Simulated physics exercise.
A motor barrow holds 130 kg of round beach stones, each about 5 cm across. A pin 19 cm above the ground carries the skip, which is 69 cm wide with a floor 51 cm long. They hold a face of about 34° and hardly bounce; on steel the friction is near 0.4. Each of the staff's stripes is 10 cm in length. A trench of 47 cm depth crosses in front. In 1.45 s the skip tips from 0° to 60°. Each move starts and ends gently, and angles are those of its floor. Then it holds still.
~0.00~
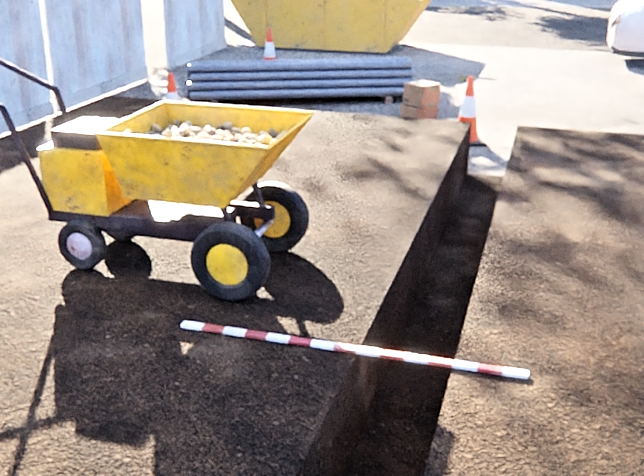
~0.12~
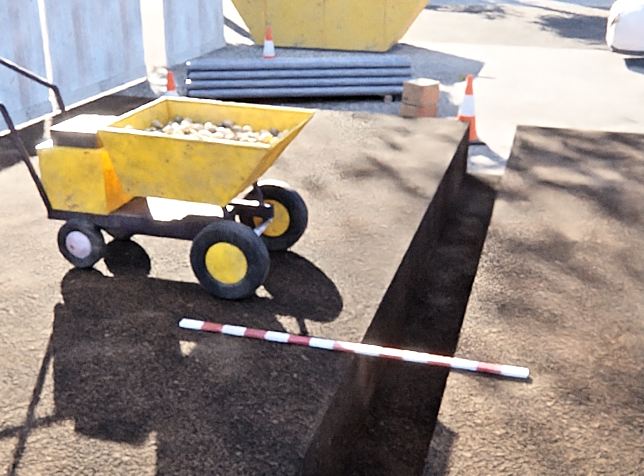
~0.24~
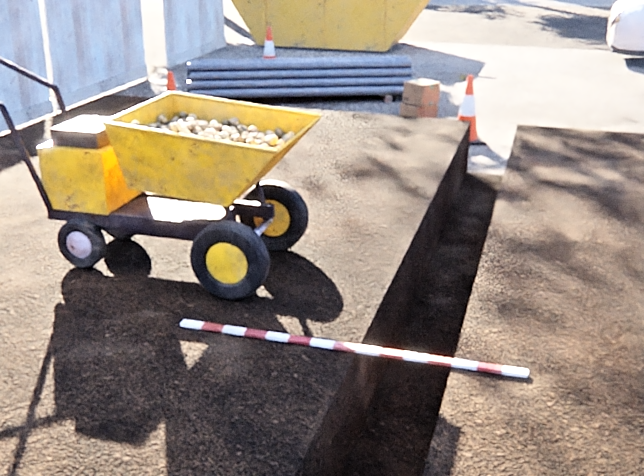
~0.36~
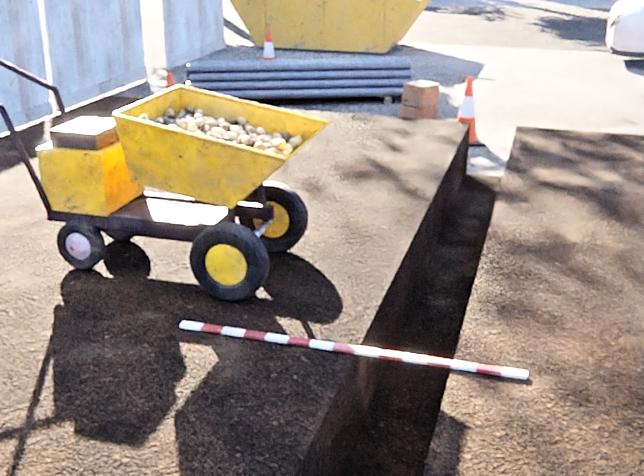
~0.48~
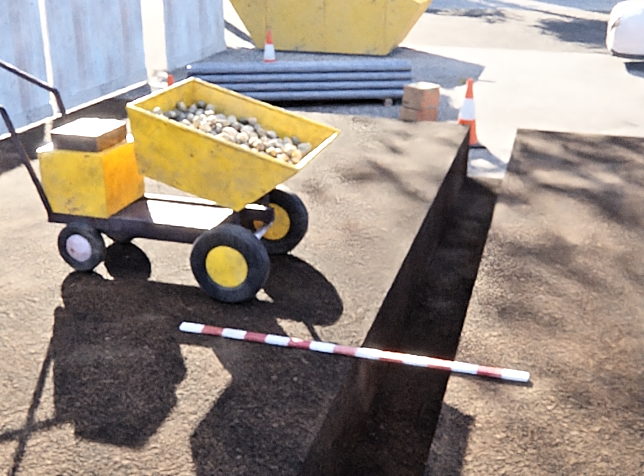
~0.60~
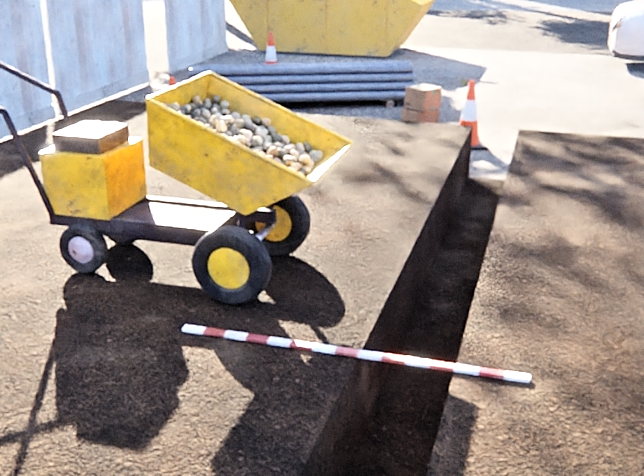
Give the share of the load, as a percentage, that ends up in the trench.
83 %.
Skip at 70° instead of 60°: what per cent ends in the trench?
It would be near 100 per cent.
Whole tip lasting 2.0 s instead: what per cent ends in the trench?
My guess is near 80 percent.
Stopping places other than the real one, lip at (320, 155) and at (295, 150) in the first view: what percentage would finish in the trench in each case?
From the first place around 70 per cent, from the other around 80.
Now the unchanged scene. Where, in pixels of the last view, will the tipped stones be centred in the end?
Their middle lands near (425, 371).
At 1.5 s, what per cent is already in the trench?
About 15%.
After 1.1 s the floor is at 51°; 100 % in the skip; the foremost stones are at (350, 208).
After 1.5 s the floor is at 60°; 82 % in the skip, 4 % short of the trench, 14 % in the trench; the foremost stones are at (442, 326).
After 1.9 s the floor is at 60°; 53 % in the skip, 4 % short of the trench, 43 % in the trench; the foremost stones are at (463, 369).
After 3.8 s the floor is at 60°; 14 % in the skip, 3 % short of the trench, 83 % in the trench; the foremost stones are at (460, 381).
